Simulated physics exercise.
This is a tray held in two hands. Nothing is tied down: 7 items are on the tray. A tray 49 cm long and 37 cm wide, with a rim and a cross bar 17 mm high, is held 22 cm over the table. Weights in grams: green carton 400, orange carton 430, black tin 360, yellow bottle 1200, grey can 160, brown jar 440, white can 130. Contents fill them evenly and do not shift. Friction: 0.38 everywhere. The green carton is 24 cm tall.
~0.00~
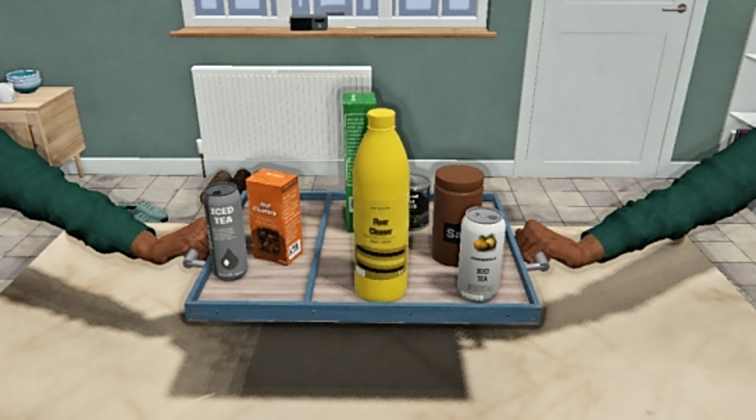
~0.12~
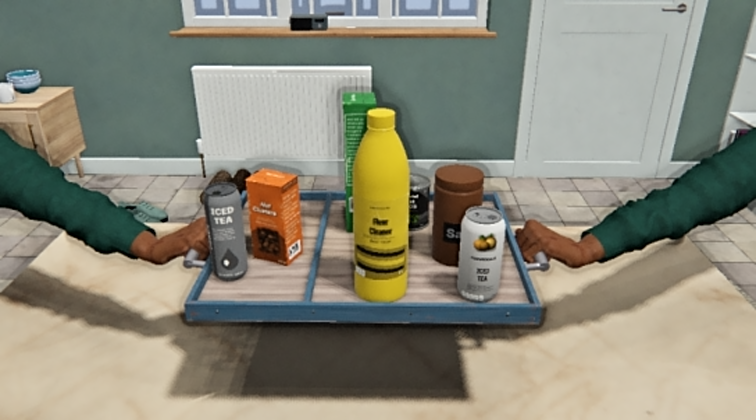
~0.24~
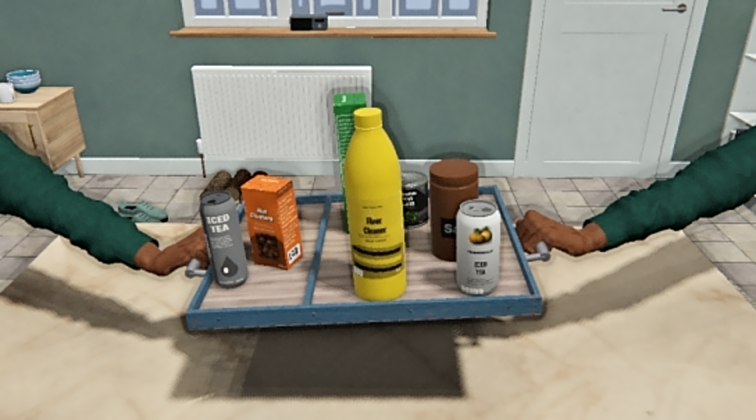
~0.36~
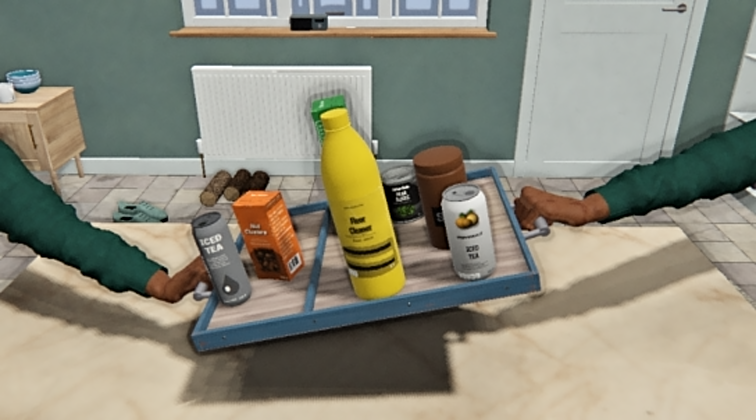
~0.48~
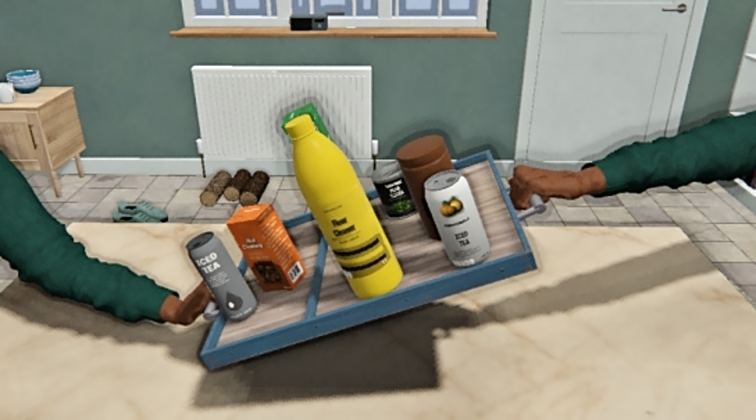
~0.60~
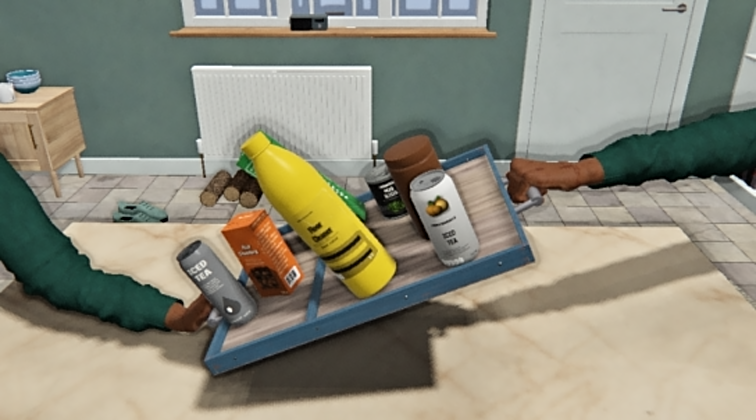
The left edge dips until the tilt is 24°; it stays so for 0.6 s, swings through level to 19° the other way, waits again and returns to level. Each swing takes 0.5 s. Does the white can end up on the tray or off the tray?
The white can stays on the tray.
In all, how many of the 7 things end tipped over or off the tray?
In all, 6.
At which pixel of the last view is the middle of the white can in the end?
Around (262, 272).
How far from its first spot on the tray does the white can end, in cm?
About 32 cm.
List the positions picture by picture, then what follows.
Tray level; white can (481, 256); green carton (360, 164), in the first frame.
Tray level; black tin (409, 202); yellow bottle (381, 207), in the second frame.
Tray at 4°, left edge down; grey can (224, 241); brown jar (454, 210), in the third frame.
Tray at 13°, left edge down; orange carton (269, 236), in the fourth frame.
Tray at 21°, left edge down; black tin (398, 189), in the fifth frame.
Tray at 24°, left edge down; white can (445, 220); grey can (218, 285) rocked 8° off its seat, in the sixth frame.
By 0.90 s, tray at 24°, left edge down; green carton and grey can now off the tray; white can 10 cm from its spot near (392, 240); yellow bottle on its side.
By 1.40 s, tray at 10°, left edge down; yellow bottle now off the tray; white can on its side near (274, 283); brown jar on its side.
By 2.00 s, tray at 19°, right edge down; white can on its side near (274, 244); brown jar on its side; orange carton rocked 66° off its seat.
When it is over (3.3 s), off the tray, green carton, yellow bottle and grey can; lying over on the tray, orange carton, brown jar and white can; not toppled but over 5 cm from the start, black tin. In the last view, white can near (262, 272).
